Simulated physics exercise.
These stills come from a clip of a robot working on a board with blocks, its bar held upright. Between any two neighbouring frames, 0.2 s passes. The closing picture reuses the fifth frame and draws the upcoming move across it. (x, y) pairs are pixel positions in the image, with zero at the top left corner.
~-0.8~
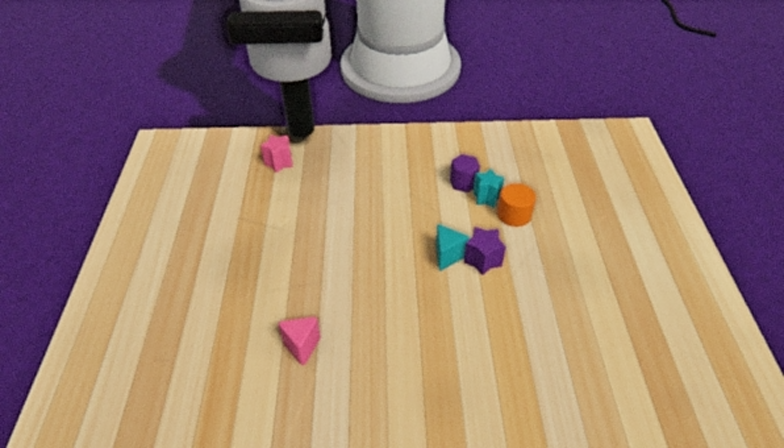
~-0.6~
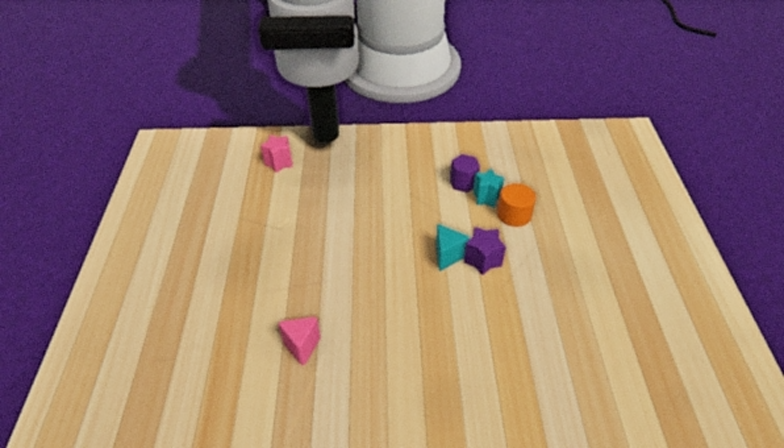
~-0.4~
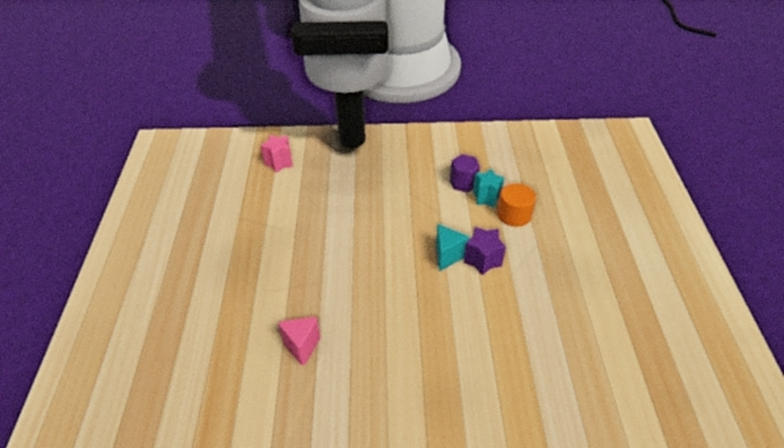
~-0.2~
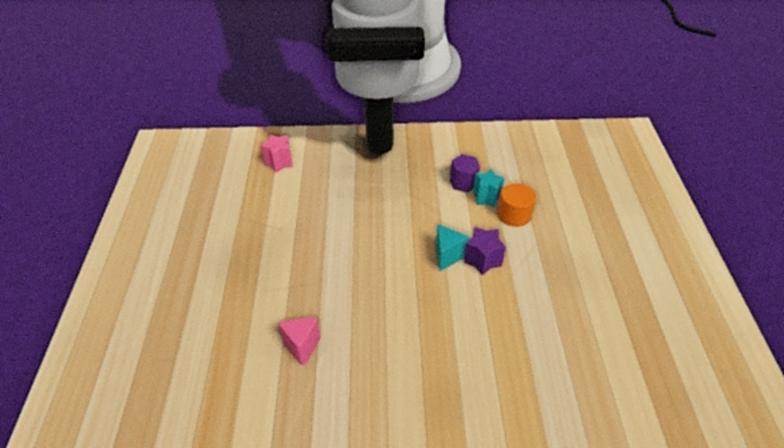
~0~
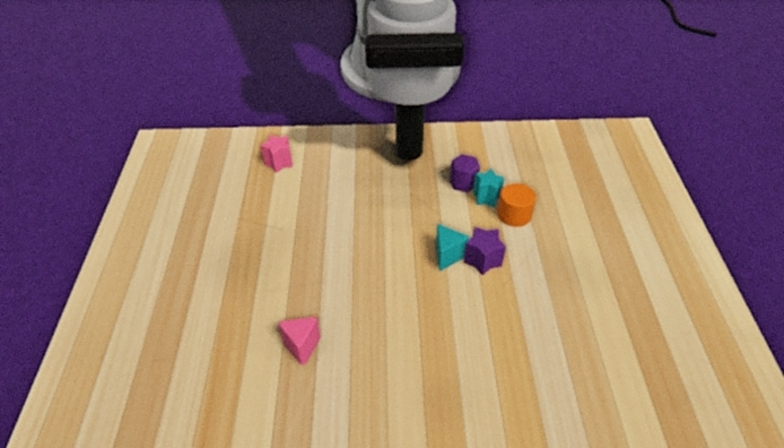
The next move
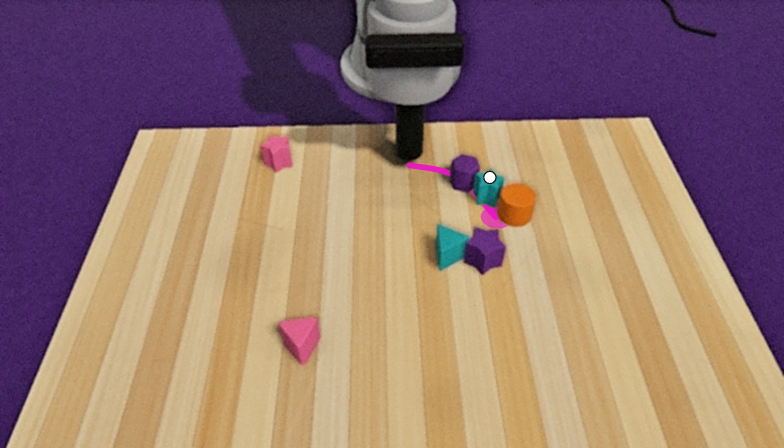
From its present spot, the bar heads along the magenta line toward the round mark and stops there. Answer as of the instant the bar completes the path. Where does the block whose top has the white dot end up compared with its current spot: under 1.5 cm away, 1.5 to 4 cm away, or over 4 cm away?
The block whose top has the white dot ends up quite far away, over 4 cm.
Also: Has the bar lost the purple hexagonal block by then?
I believe not.
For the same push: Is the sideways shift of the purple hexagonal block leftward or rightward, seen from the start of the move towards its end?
That block drifts right.
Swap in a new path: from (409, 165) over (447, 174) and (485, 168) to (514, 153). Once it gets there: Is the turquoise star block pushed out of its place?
Yes, I think so.
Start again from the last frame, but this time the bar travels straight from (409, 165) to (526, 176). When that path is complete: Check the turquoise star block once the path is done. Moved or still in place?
By the time the path is finished, it has moved at least a centimetre.
Path on the board, from (409, 165) by way of (446, 172) and (474, 192) to (496, 218); the dot is on the turquoise star block.
What follows on the original path. One third of the way, bar at (448, 160); purple hexagonal block at (470, 164).
Two thirds of the way, bar at (476, 180); purple hexagonal block at (497, 188), turned 25° clockwise; turquoise star block at (515, 203); orange circle at (545, 210).
At the end, bar at (498, 206); purple hexagonal block at (524, 212); purple star block in place; turquoise star block at (549, 223), turned 25° anticlockwise; orange circle at (580, 224).
